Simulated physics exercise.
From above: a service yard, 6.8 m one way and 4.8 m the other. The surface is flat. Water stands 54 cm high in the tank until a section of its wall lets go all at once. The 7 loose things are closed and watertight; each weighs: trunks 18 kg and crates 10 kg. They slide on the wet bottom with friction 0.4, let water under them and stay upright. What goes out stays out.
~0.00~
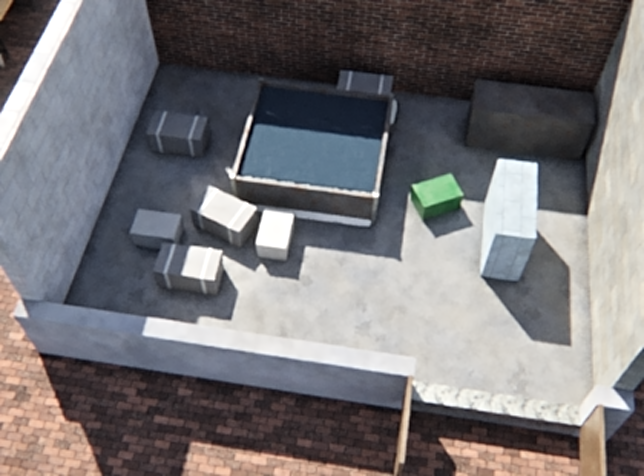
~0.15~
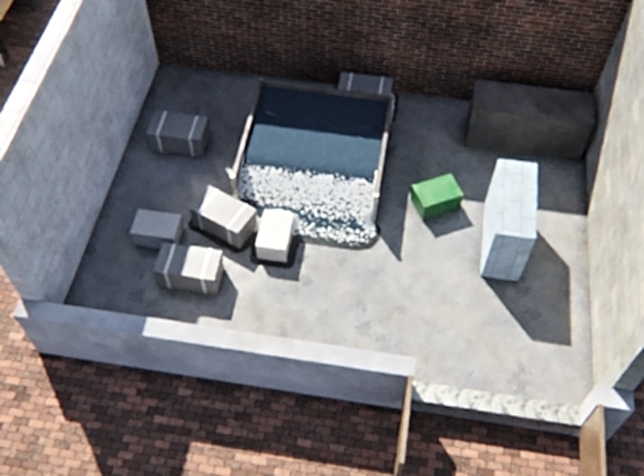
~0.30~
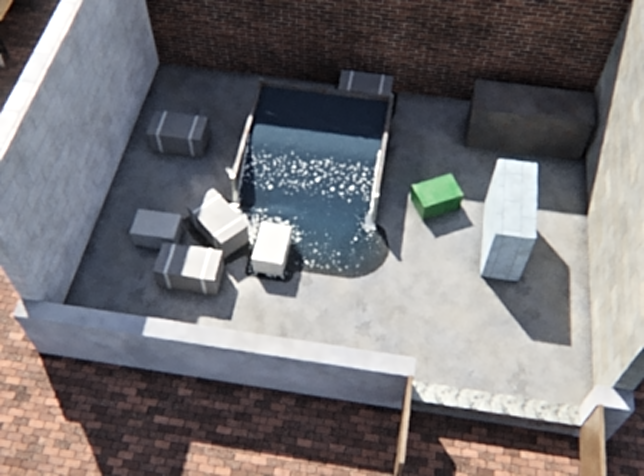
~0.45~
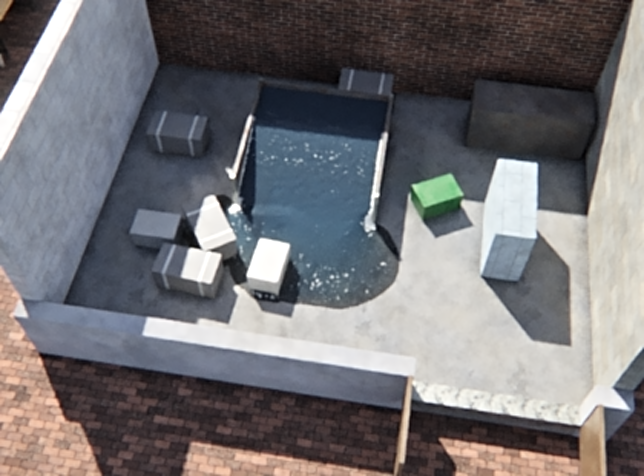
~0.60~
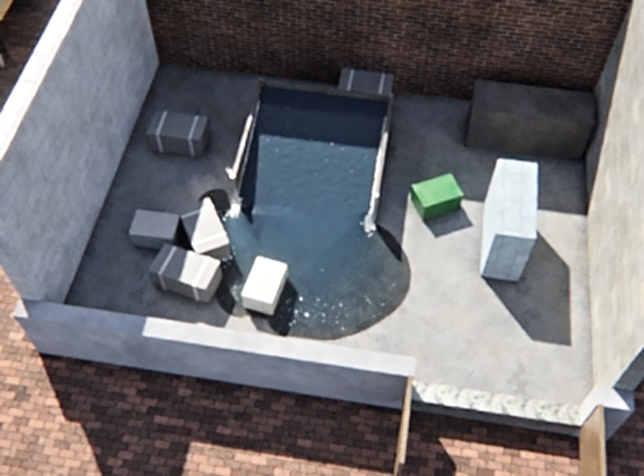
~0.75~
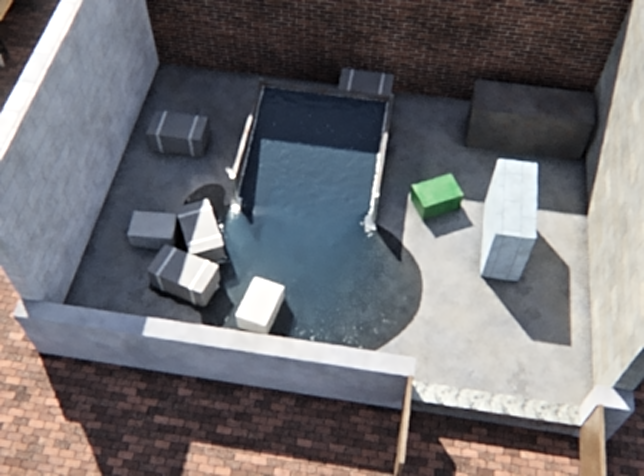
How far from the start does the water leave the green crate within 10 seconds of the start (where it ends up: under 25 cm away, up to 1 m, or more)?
The green crate barely shifts.
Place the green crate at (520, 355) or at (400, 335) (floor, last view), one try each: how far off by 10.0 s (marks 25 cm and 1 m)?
In turn: It ends far away; it travels far.
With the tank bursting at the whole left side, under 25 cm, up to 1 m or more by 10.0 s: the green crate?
Then the green crate slides a little.
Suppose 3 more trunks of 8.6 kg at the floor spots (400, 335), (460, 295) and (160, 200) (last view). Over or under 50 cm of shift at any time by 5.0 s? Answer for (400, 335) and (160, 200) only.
In turn: Past it, over.
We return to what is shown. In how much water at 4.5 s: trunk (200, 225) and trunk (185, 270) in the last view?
Roughly 4 and 6 cm.
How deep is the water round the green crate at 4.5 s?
About 1 cm.
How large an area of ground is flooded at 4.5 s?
Some 24 m2.
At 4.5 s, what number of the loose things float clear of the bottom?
I count 3.
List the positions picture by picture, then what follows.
In the first frame, the green crate at (438, 190) rests on the ground; water covers 3.4 m2; 0 of 7 have shifted.
In the second frame, the green crate at (438, 190) rests on the ground; 4.2 m2 under water; 1 of 7 have shifted.
In the third frame, the green crate at (438, 190) rests on the ground; water covers 5.1 m2; 3 of 7 have shifted.
In the fourth frame, the green crate at (438, 190), on the bottom; water covers 6.5 m2; 3 of 7 have shifted.
In the fifth frame, the green crate at (438, 190) rests on the ground; 8.0 m2 under water; 4 of 7 have shifted.
In the sixth frame, the green crate at (438, 190), on the bottom; water covers 9.5 m2; 4 of 7 have shifted.
After 2.0 s the green crate is near (438, 190), 0.0 m from its start, aground; 0 of 7 are out; 1 afloat.
After 4.5 s the green crate is near (438, 190), 0.0 m from its start, aground; 0 of 7 are out; 3 afloat.
After 7.0 s the green crate is near (438, 190), 0.0 m from its start, aground; 0 of 7 are out; 5 afloat.
After 10.0 s the green crate is near (435, 190), 0.0 m from its start, afloat; 0 of 7 are out; 6 afloat.
